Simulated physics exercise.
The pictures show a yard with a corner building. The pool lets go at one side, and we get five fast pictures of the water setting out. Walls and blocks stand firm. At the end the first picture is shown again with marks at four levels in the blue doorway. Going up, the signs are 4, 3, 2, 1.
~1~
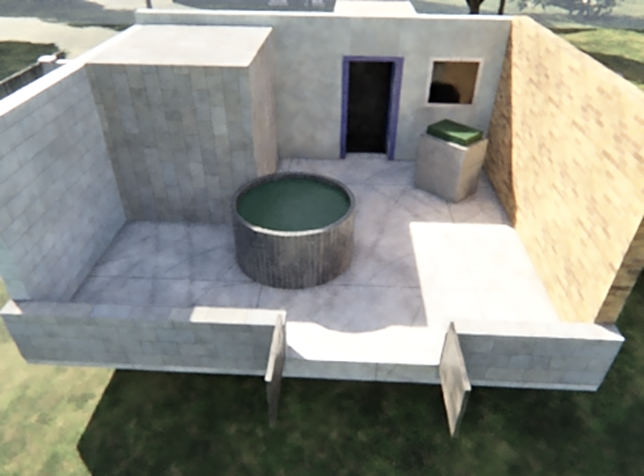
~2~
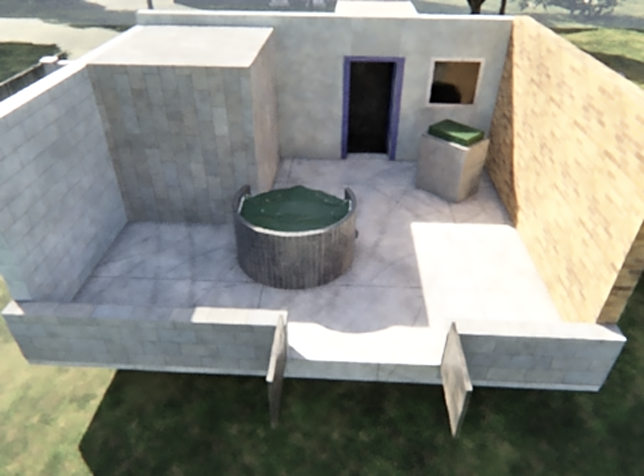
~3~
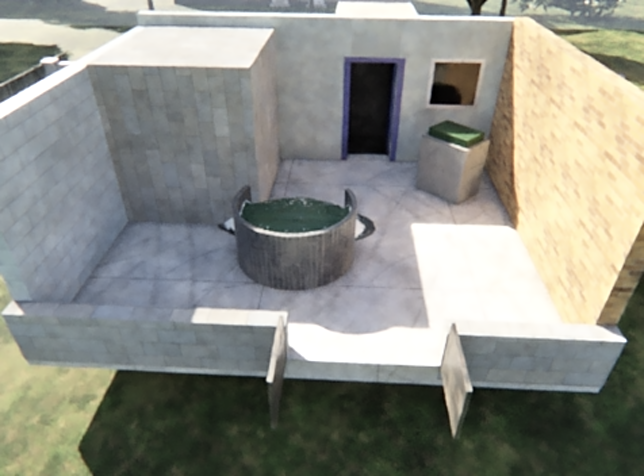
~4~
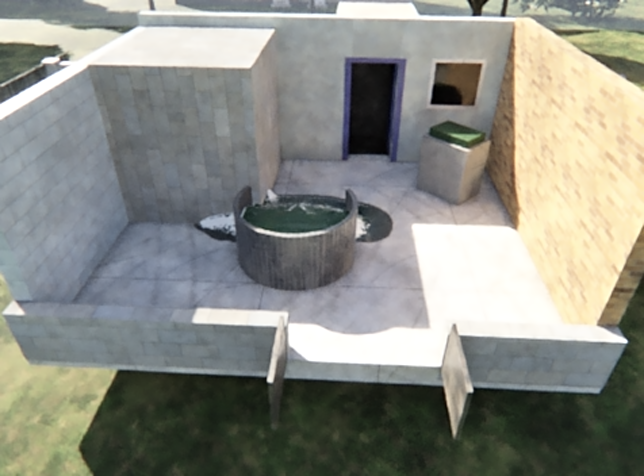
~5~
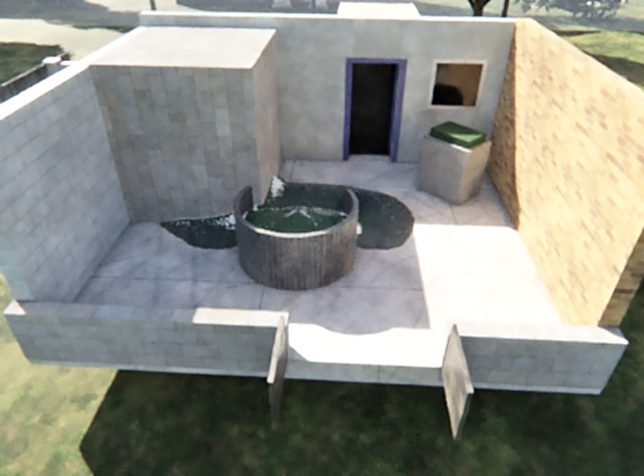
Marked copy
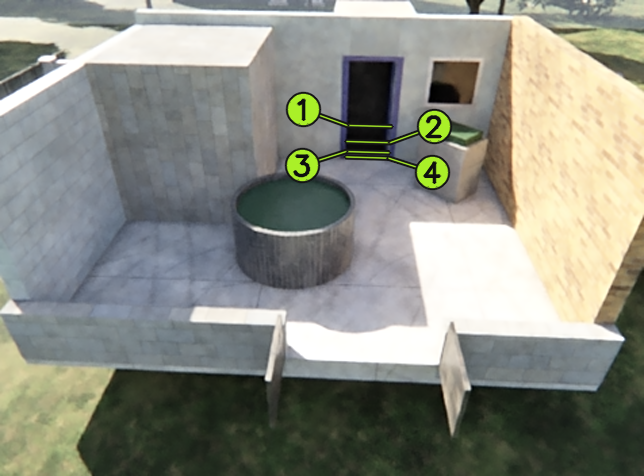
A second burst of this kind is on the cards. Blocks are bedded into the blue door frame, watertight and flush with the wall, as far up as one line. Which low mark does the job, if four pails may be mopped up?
2 is the one.
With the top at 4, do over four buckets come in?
Yes.
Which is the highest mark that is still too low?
That is mark 3.
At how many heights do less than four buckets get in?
Two of the four.
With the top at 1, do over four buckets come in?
No.
On the marked copy, 1 at (369, 126); 2 at (368, 142); 3 at (367, 152); 4 at (367, 157); from the bottom up 4, 3, 2, 1.
With 1, nothing gets over.
With 2, a splash gets over, under a bucket.
With 3, about 8 bucketfuls get in.
With 4, dozens of bucketfuls pour in.
